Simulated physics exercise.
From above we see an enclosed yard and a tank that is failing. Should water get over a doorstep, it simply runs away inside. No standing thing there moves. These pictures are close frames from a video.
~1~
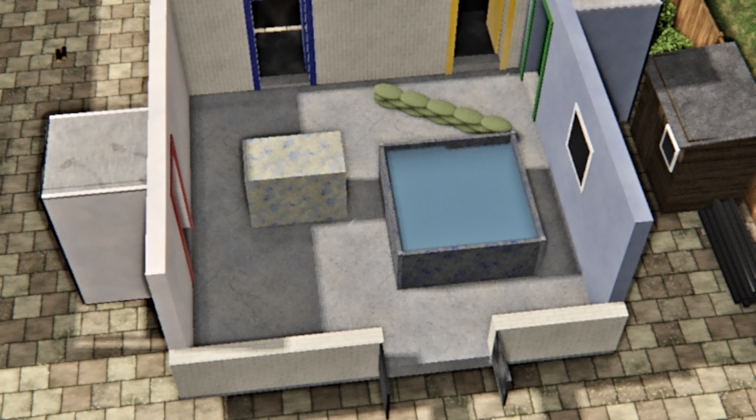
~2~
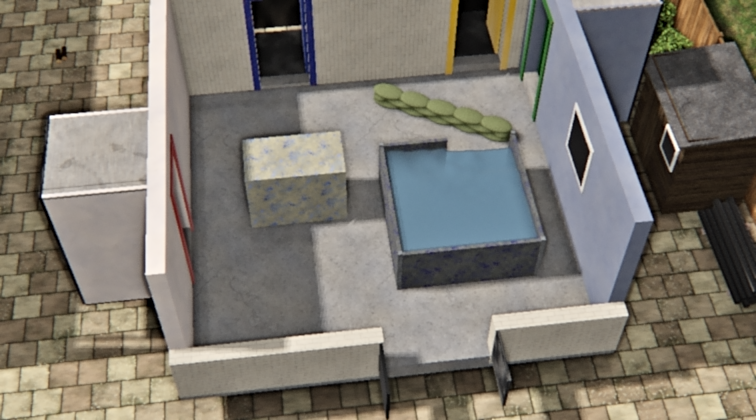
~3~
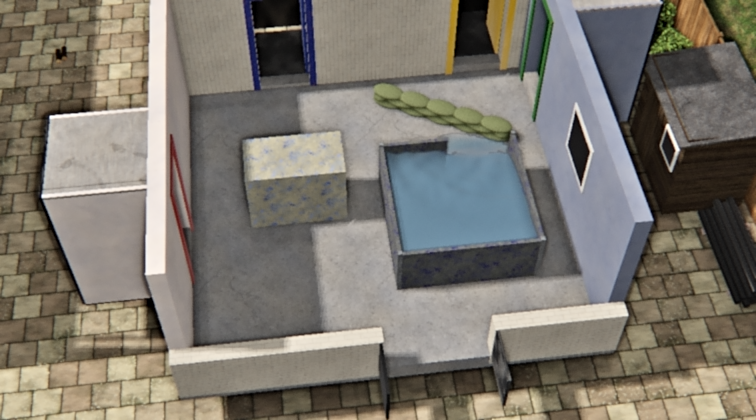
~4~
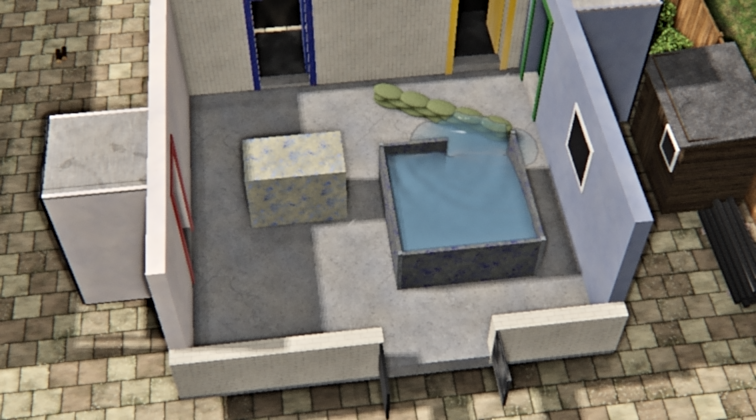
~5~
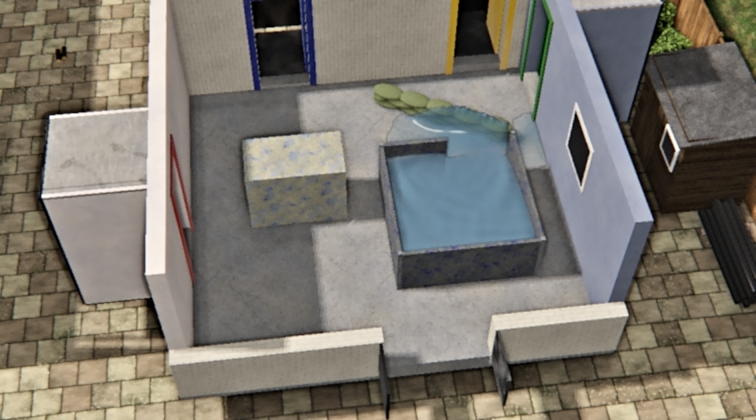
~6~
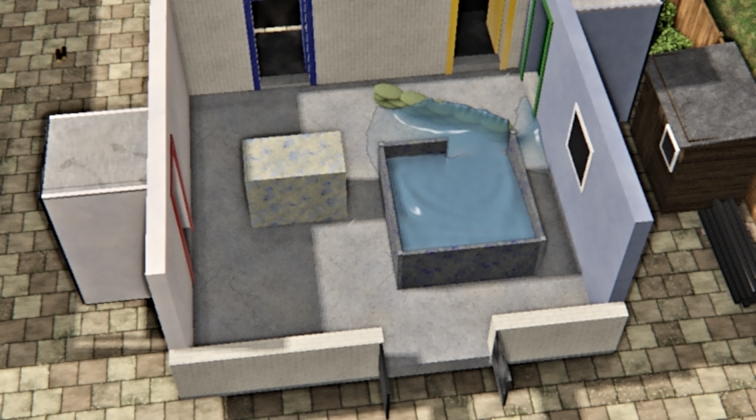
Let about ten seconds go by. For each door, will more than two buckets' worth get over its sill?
In the end the blue door goes beyond what's allowed there, the red door stays inside what's allowed there, the yellow door goes beyond what's allowed there, the green door stays inside what's allowed there.
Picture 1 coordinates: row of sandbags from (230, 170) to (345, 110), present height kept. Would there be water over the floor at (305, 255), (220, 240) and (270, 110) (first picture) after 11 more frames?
In order - unaffected; unaffected; swamped.
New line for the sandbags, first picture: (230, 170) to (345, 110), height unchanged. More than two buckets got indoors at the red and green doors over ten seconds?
Result - red door: Within limit; green door: Beyond limit.
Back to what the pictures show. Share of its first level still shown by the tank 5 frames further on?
That comes to some 68 per cent.
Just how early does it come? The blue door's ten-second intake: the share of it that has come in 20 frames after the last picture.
Around 10 percent.
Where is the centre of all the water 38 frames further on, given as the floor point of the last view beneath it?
Around pixel (374, 189).
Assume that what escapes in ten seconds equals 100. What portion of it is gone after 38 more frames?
Around 35 percent.
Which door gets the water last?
It's the one in red.
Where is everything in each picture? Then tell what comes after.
In the first frame, still water in the tank at (459, 194).
In the second frame, the front is at a hidden place, out from the gap on the tank's far side.
In the third frame, the front is at a hidden place, out from the gap on the tank's far side.
In the fourth frame, water pours out on the tank's far side and has run to (428, 125).
In the fifth frame, water pours out on the tank's far side and has run to (406, 117).
In the sixth frame, the front is at (384, 109), out from the gap on the tank's far side.
A moment on, water covers 30 % of the floor; the blue door wet at the sill, nothing in, the red door not reached, the yellow door wet at the sill, nothing in, the green door wet at the sill, nothing in.
Next, water covers 55 % of the floor; the blue door under two buckets in, the red door not reached, the yellow door over two buckets in, the green door wet at the sill, nothing in.
Then, water covers 65 % of the floor; the blue door under two buckets in, the red door wet at the sill, nothing in, the yellow door over two buckets in, the green door under two buckets in.
Later, water covers 90 % of the floor; the blue door over two buckets in, the red door wet at the sill, nothing in, the yellow door far over two buckets in, the green door under two buckets in.
In the end, water covers 95 % of the floor; the blue door far over two buckets in, the red door wet at the sill, nothing in, the yellow door far over two buckets in, the green door under two buckets in.
